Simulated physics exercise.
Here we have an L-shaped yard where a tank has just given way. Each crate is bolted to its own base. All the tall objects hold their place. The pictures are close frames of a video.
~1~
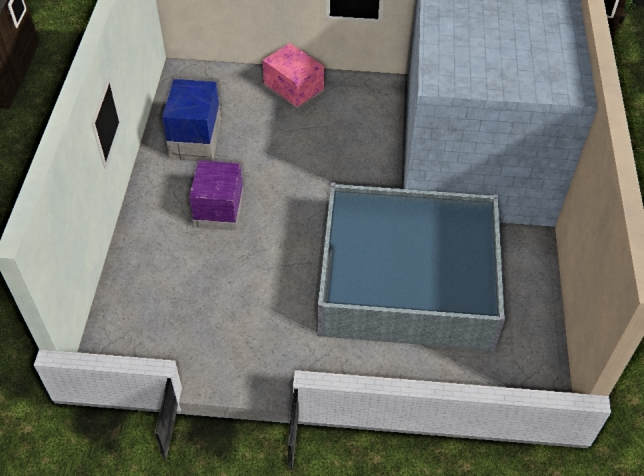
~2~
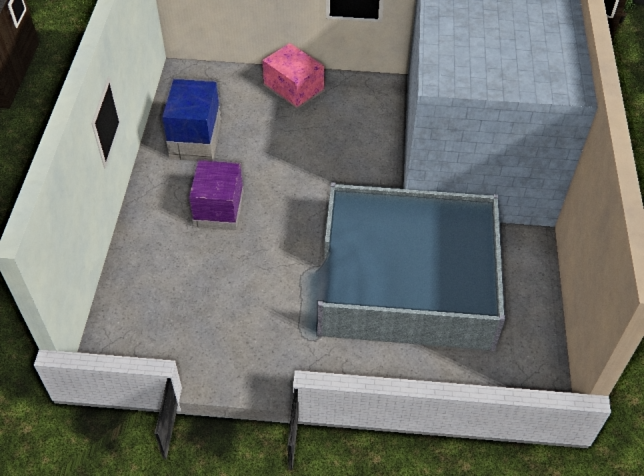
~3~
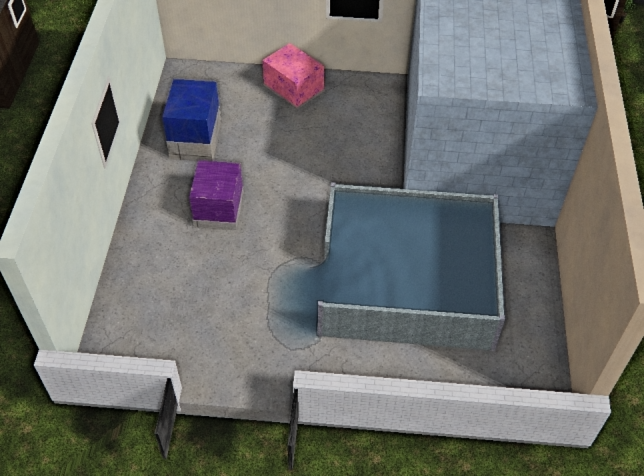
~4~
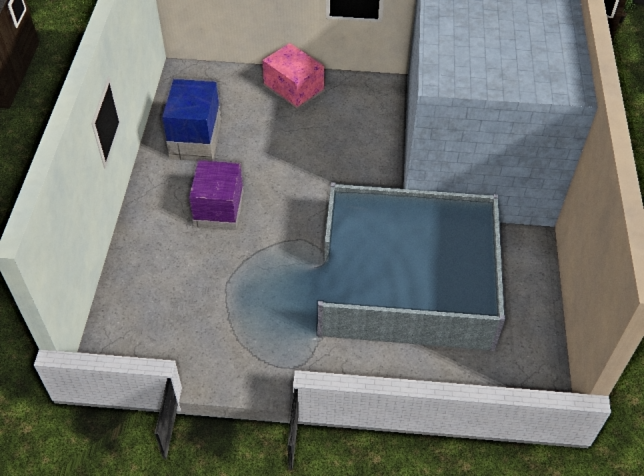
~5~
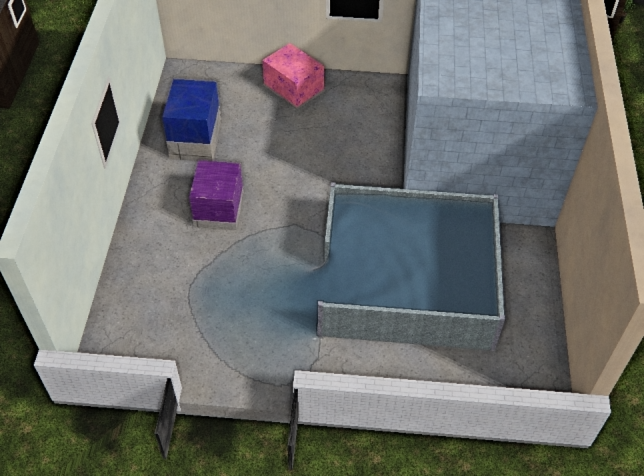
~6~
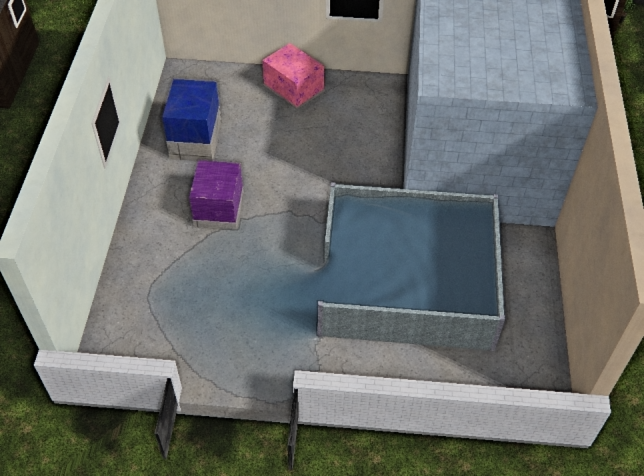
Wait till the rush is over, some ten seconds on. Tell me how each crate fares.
In the end: The blue crate escapes dry; the purple crate is wetted; the pink crate is wetted.
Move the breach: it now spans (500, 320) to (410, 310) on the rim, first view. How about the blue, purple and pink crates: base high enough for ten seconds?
Then: Blue escapes it; purple is safe; pink is soaked.
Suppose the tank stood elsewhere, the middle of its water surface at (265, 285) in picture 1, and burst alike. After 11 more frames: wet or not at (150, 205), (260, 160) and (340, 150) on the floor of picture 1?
One after the other: Flooded, clear, no water.
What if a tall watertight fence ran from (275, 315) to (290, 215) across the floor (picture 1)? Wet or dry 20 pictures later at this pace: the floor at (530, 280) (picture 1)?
At that place: Clear.
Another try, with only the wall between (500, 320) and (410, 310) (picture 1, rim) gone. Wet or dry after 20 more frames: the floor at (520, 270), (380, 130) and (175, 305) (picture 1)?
In that order: Wet, free of water, covered.
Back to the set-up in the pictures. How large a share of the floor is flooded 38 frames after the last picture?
Near 75 in a hundred.
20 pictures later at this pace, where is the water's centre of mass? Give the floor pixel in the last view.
Close to (287, 277).
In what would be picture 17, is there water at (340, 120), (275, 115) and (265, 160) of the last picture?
In turn: No water, not flooded, under water.
A moment on, water covers 30 % of the floor; the blue crate not reached, the purple crate water round its plinth, the pink crate not reached.
Next, water covers 35 % of the floor; the blue crate water round its plinth, the purple crate water round its plinth, the pink crate not reached.
Then, water covers 45 % of the floor; the blue crate water round its plinth, the purple crate water round its plinth, the pink crate water round its plinth.
Later, water covers 75 % of the floor; the blue crate water round its plinth, the purple crate water round its plinth, the pink crate water round its plinth.
In the end, water covers 80 % of the floor; the blue crate stayed above the water, the purple crate was topped, the pink crate was topped.
